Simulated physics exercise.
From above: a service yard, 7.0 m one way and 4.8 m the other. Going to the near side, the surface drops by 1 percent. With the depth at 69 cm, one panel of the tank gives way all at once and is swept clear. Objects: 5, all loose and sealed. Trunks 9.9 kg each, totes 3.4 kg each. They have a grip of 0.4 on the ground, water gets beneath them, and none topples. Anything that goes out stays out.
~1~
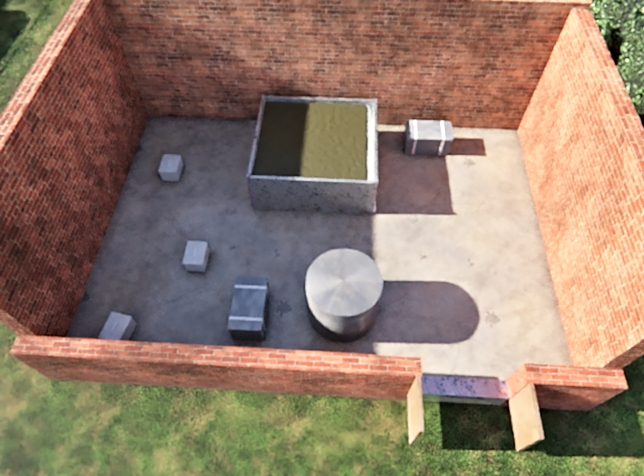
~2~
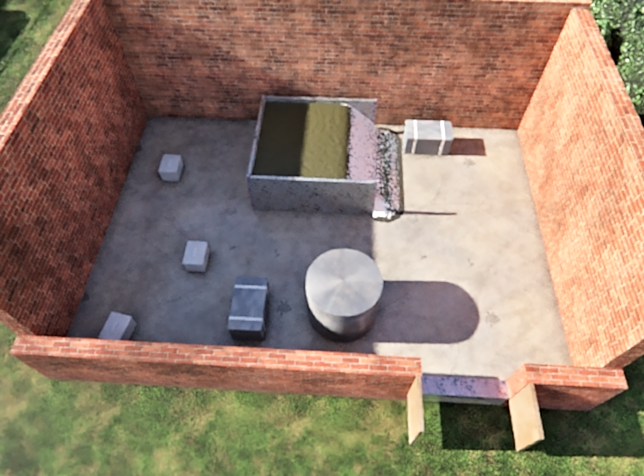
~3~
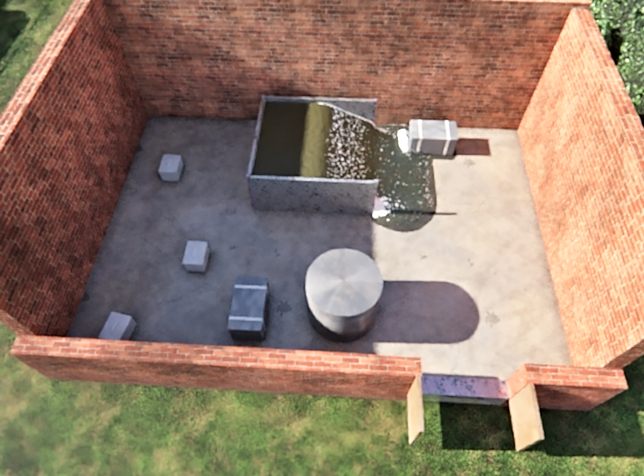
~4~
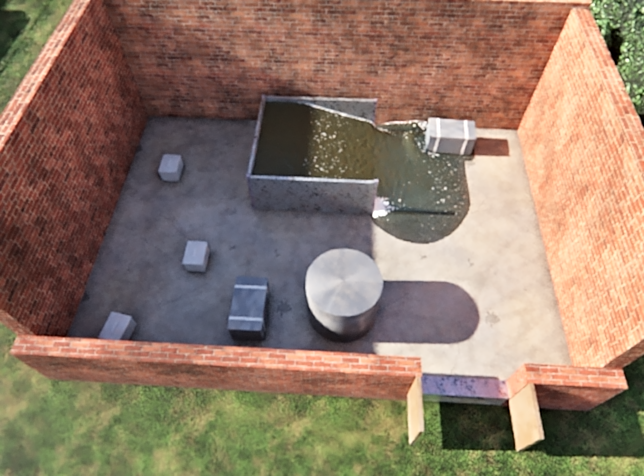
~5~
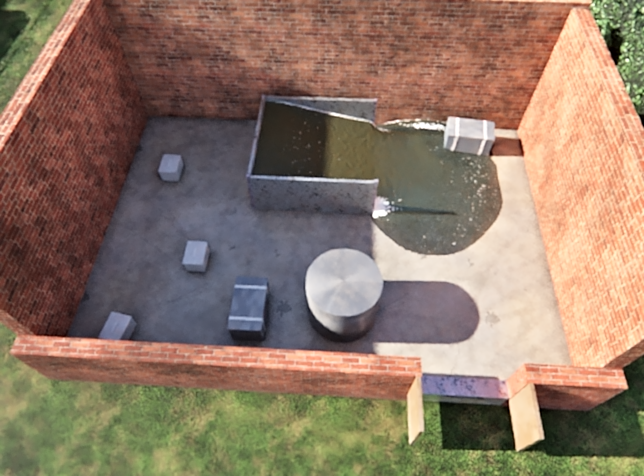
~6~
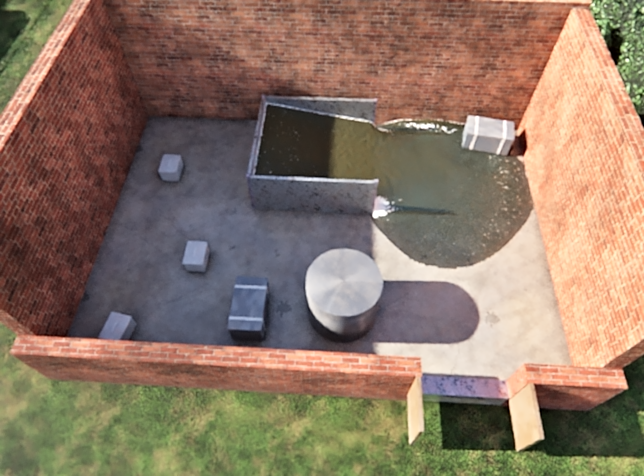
In a brick-walled service yard, murky water bursts from a tank's open right side, spreading across concrete and pushing one trunk right.
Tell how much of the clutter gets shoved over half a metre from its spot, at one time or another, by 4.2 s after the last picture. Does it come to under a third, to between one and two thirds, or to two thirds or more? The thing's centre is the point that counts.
Between one and two thirds.
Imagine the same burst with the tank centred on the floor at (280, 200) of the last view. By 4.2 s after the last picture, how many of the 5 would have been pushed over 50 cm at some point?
So the tally would be 2.
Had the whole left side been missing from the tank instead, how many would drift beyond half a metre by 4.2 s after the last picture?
Then it comes to 4 of them.
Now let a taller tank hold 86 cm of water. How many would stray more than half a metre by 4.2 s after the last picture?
With that change, 3 of them.
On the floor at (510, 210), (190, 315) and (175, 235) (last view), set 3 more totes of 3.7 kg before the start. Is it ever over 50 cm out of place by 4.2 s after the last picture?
Reading them off in order: Clears the mark, not beyond, not beyond.
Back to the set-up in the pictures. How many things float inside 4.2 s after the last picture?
At that instant the tally stands at 1.
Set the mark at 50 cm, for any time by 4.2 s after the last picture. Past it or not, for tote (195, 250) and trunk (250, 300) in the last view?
Result, in order: Below the line; above the line.
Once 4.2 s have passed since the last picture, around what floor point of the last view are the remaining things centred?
I'd put it close to (230, 257) in the last view.
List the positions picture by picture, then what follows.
The first frame shows a trunk at (429, 130) rests on the ground; a trunk at (248, 302), on the bottom; 3.4 m2 under water; 0 of 5 have shifted.
The second frame shows a trunk at (429, 130), on the bottom; a trunk at (248, 302) rests on the ground; water covers 4.5 m2; 0 of 5 have shifted.
The third frame shows a trunk at (434, 129), on the bottom, 8 cm from its start; a trunk at (248, 302) rests on the ground; 5.7 m2 under water; 1 of 5 have shifted.
The fourth frame shows a trunk at (452, 128), on the bottom, 40 cm from its start; a trunk at (248, 302) rests on the ground; water covers 7.1 m2; 1 of 5 have shifted.
The fifth frame shows a trunk at (471, 128) rests on the ground, 74 cm from its start; a trunk at (248, 302) rests on the ground; 8.6 m2 under water; 1 of 5 have shifted.
The sixth frame shows a trunk at (491, 127), on the bottom, 108 cm from its start; a trunk at (248, 302), on the bottom; 10.2 m2 under water; 1 of 5 have shifted.
Then, 0.4 s after the last picture 1 of 5 are over 50 cm from their spots; 1 afloat.
Then, 1.5 s after the last picture 1 of 5 are over 50 cm from their spots; 1 afloat.
Then, 2.8 s after the last picture 1 of 5 are over 50 cm from their spots; 1 afloat.
Then, 4.2 s after the last picture 2 of 5 are over 50 cm from their spots, and 2 have been at some point; 1 afloat.
